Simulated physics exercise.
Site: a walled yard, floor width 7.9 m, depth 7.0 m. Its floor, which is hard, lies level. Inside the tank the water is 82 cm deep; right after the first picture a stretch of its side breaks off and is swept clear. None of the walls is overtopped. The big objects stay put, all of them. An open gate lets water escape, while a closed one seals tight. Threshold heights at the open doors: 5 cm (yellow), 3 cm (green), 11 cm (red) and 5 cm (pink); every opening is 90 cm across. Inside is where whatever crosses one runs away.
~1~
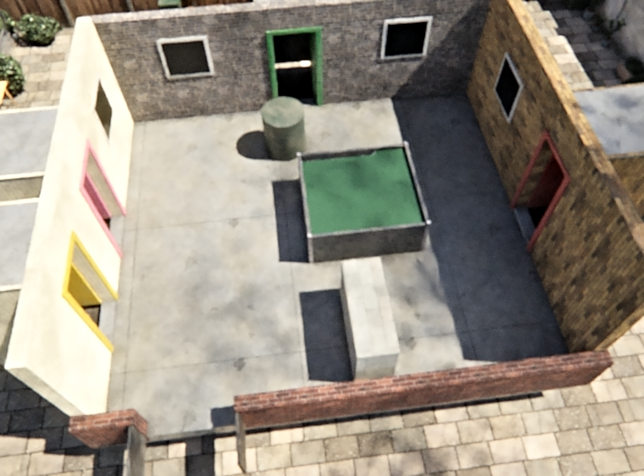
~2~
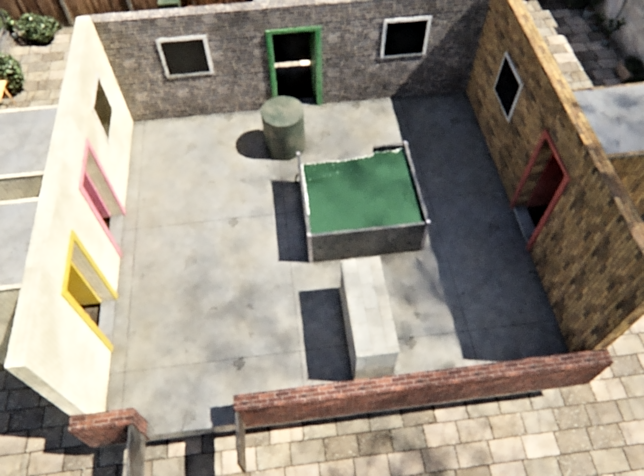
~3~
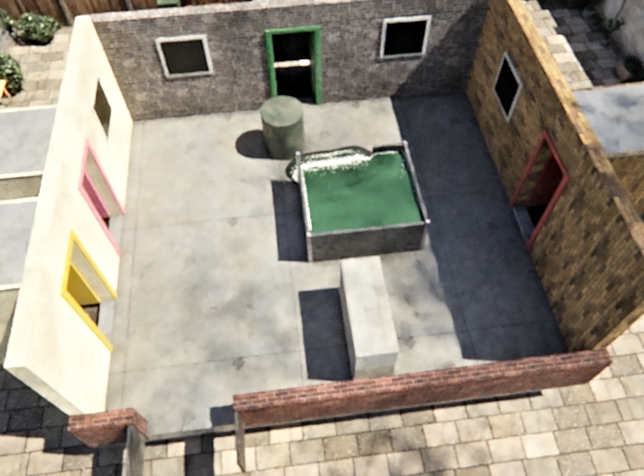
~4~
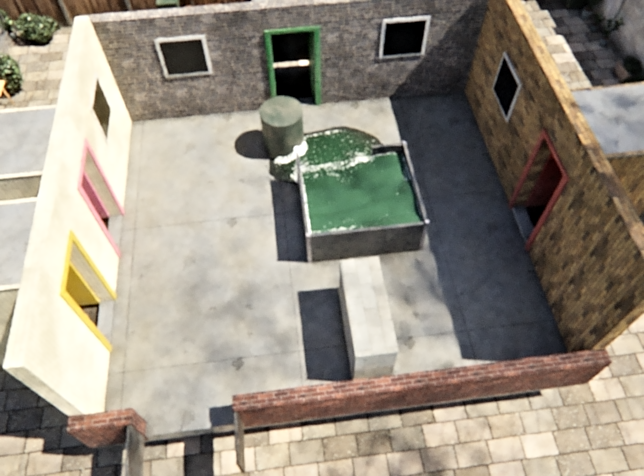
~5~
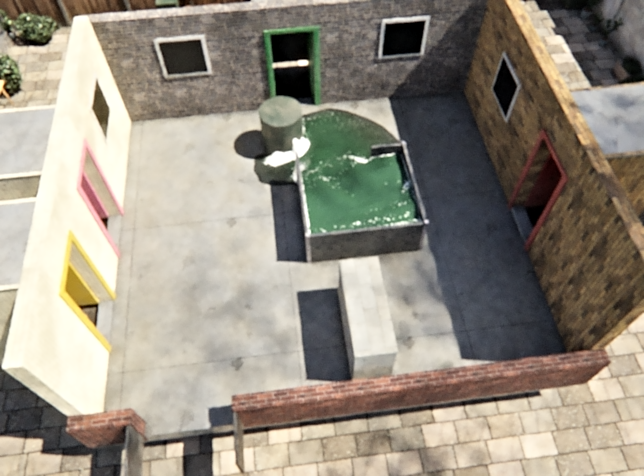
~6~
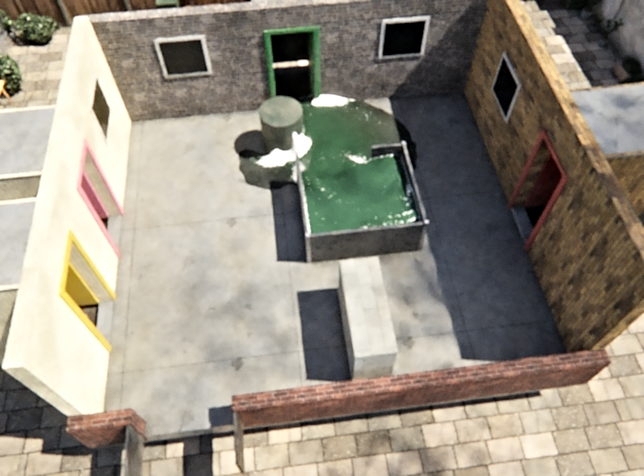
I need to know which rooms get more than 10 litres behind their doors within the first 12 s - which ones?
As I see it, at the yellow door the limit will not be outstripped; at the green door the limit will be outstripped; at the red door the limit will not be outstripped; at the pink door the limit will be outstripped.
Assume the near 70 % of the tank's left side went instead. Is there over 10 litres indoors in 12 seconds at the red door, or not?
So for red: No.
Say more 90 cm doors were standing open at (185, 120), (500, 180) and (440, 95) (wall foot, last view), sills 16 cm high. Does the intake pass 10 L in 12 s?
In that order: Not over, not over, over.
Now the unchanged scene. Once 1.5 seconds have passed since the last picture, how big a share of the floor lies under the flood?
Close to 35 in a hundred parts are wet.
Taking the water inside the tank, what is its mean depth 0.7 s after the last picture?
About 47 cm.
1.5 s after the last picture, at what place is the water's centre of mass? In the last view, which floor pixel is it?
Around (342, 174) in the last picture.
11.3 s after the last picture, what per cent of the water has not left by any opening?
Near 72 in a hundred is still there.
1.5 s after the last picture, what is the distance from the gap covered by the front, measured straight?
I'd say close to 4.6 m.
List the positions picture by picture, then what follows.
The first picture shows still water, 82 cm deep, in the tank at (360, 190).
In the second picture, the front is at (298, 181), 0.8 m from the gap on the tank's far side; 0.4 m2 of floor is under water; 82 cm left at the back of the tank.
In the third picture, the front is at (290, 168), 1.0 m from the gap on the tank's far side; 1.3 m2 of floor is under water; 82 cm left at the back of the tank.
In the fourth picture, water pours out on the tank's far side and has run 1.5 m, to (343, 129); typically 13 cm deep outside, 78 cm at the tank's back.
In the fifth picture, the front is at (333, 111), 2.1 m from the gap on the tank's far side; 4.2 m2 of floor is under water; 70 cm left at the back of the tank.
In the sixth picture, the front is at a hidden place, 2.6 m from the gap on the tank's far side; 5.6 m2 of floor is under water; 72 cm left at the back of the tank.
Then, 0.7 s after the last picture water covers 20 % of the floor and is deepest (55 cm) near (325, 107); yellow door not reached, green door 20 cm at the sill, 143 L in, red door not reached, pink door not reached.
Then, 1.5 s after the last picture water covers 35 % of the floor and is deepest (43 cm) near (333, 106); yellow door not reached, green door 25 cm at the sill, 337 L in, red door not reached, pink door not reached.
Then, 2.8 s after the last picture water covers 50 % of the floor and is deepest (29 cm) near (459, 94); yellow door 3 cm at the sill, 0 L in, green door 16 cm at the sill, 522 L in, red door 4 cm at the sill, 0 L in, pink door 9 cm at the sill, 15 L in.
Then, 6.3 s after the last picture water covers 75 % of the floor and is deepest (14 cm) near (396, 378); yellow door 4 cm at the sill, 0 L in, green door 9 cm at the sill, 700 L in, red door 4 cm at the sill, 0 L in, pink door 6 cm at the sill, 26 L in.
Then, 11.3 s after the last picture water covers 100 % of the floor and is deepest (11 cm) near (372, 261); yellow door 3 cm at the sill, 0 L in, green door 5 cm at the sill, 752 L in, red door 7 cm at the sill, 0 L in, pink door 4 cm at the sill, 27 L in.
